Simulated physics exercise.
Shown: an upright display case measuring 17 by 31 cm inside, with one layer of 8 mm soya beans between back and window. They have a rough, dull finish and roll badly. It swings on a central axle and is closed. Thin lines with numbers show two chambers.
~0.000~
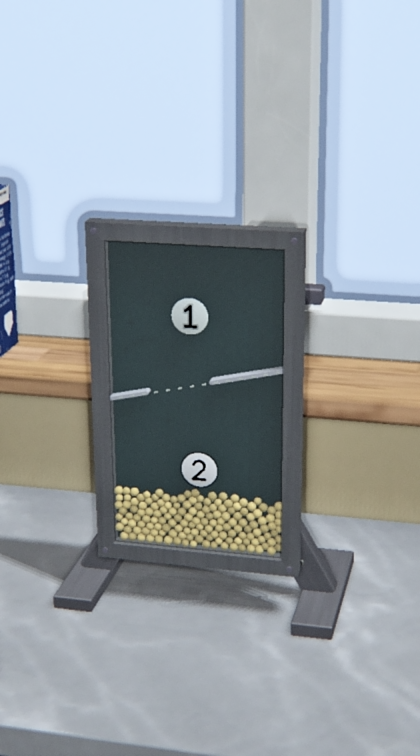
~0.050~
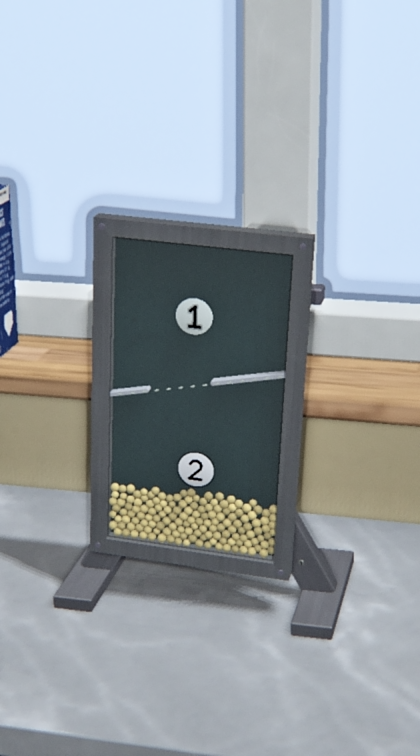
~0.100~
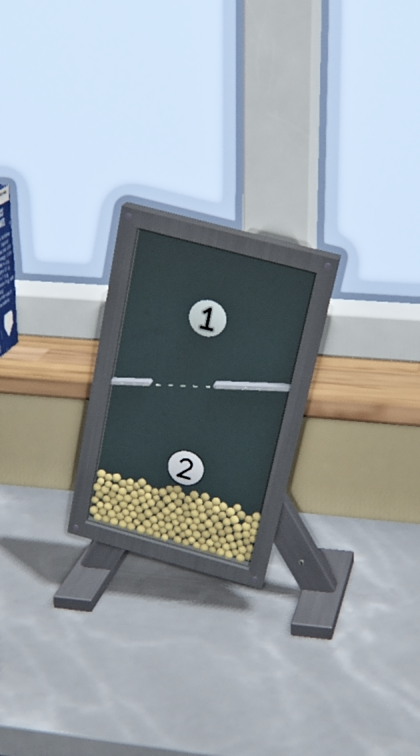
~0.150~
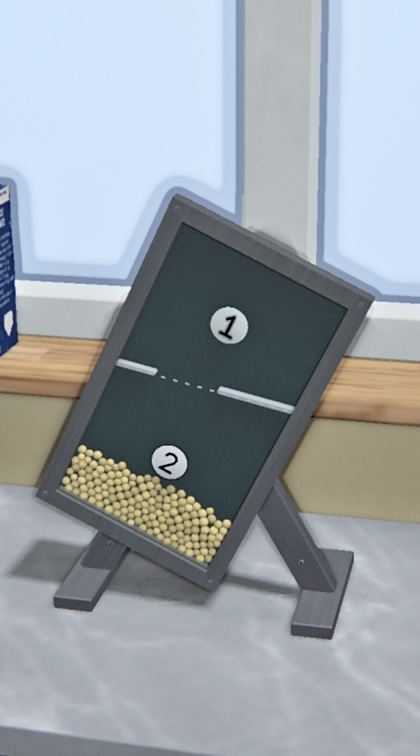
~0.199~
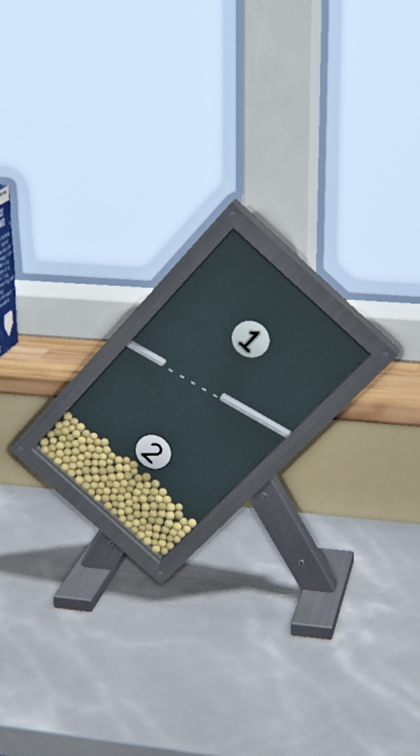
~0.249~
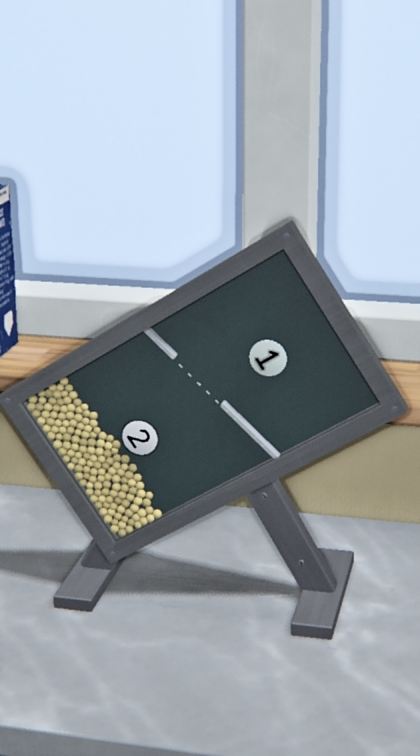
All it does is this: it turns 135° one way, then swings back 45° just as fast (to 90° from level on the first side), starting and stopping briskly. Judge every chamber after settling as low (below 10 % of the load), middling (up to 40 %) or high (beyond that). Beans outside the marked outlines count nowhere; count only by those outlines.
Judged at rest: Chamber 1 low; chamber 2 high.
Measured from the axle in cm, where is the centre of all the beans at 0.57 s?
Position estimate: Left 8 cm, above 1 cm.
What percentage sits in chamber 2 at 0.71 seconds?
95 %.
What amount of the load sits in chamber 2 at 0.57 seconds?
About 100 percent.
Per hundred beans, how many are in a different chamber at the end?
I'd guess roughly 5 percent, give or take.
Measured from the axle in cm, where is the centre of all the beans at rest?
Left: About 3 cm; below: About 6 cm.
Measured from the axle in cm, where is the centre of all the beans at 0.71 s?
About 5 cm left and 4 cm below.
By 0.57 s, it stands 135° clockwise; the beans' middle is 8 cm left of and 1 cm above the centre; no. 2, 100 %.
By 0.71 s, it stands 111° clockwise; the beans' middle is 5 cm left of and 4 cm below the centre; no. 1, 5 %, no. 2, 95 %.
By 0.85 s, it stands 90° clockwise; the beans' middle is 3 cm left of and 6 cm below the centre; no. 1, 5 %, no. 2, 95 %.
Settled by 1.4 s, it stands 90° clockwise; no. 1, 5 %, no. 2, 95 %.
